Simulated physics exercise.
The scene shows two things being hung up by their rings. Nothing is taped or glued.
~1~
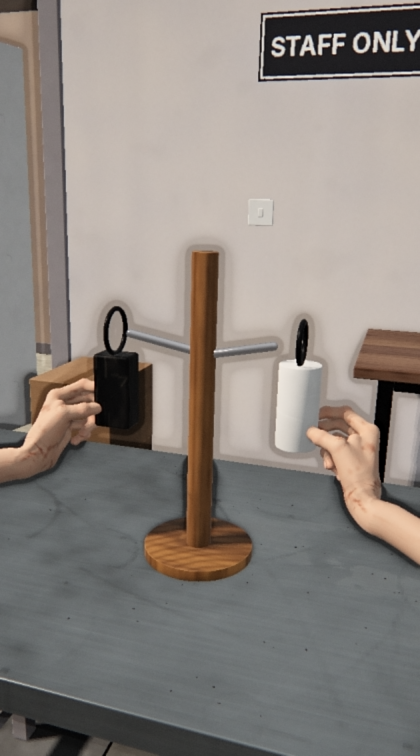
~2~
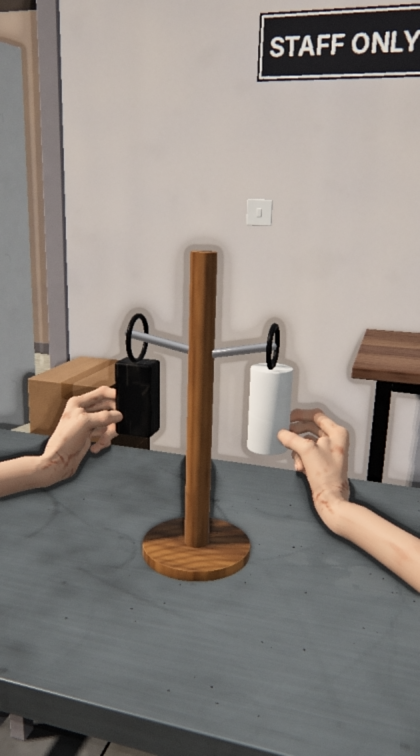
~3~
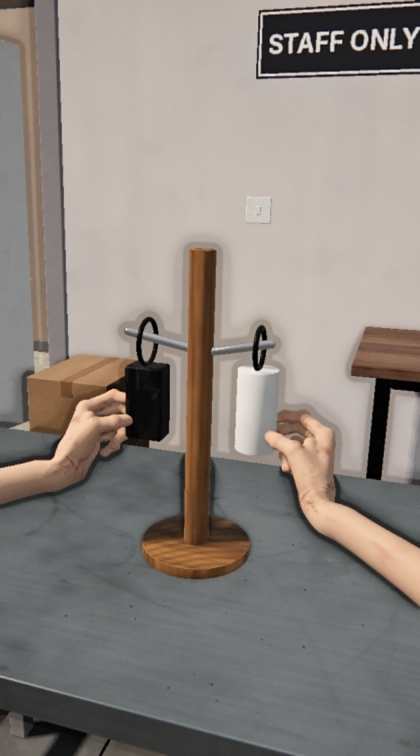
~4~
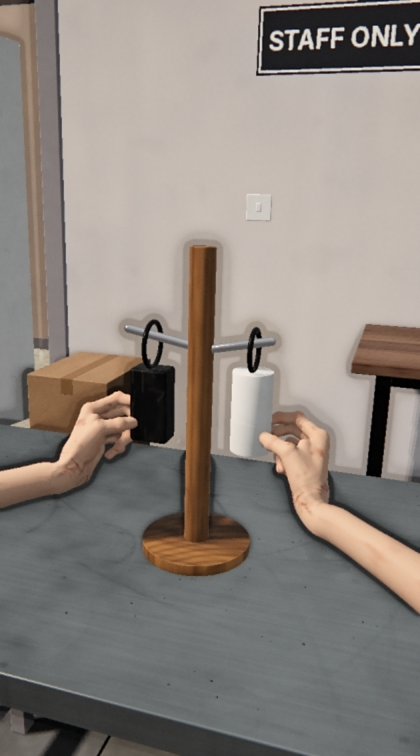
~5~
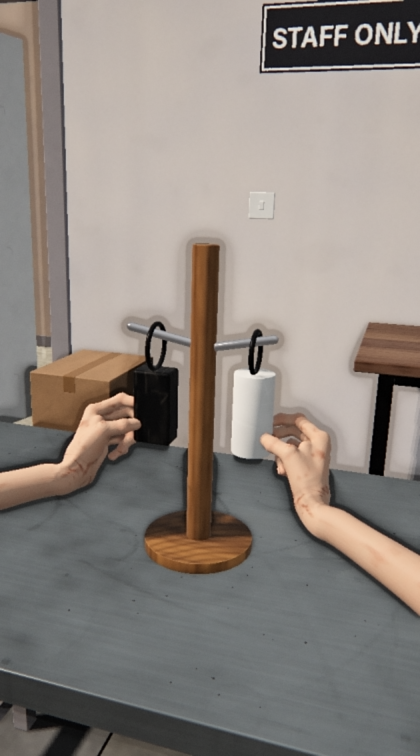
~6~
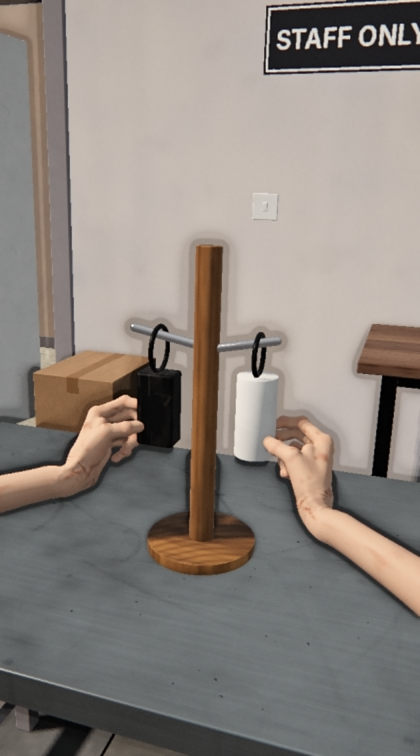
Two hands bring a black object and a white cylinder inward by rings onto a wooden stand's pegs.
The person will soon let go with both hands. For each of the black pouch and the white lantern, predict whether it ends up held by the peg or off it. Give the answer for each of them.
Prediction: The black pouch held by the peg; the white lantern held by the peg.
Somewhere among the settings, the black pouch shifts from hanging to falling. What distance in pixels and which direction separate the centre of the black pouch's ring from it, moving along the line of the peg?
Left, by around 28 pixels.
Then, 0.26 s after the last picture, black pouch at rest near (159, 385); white lantern at rest near (257, 396).
At rest, the black pouch stays on its peg, near (159, 385); the white lantern stays on its peg, near (258, 396).
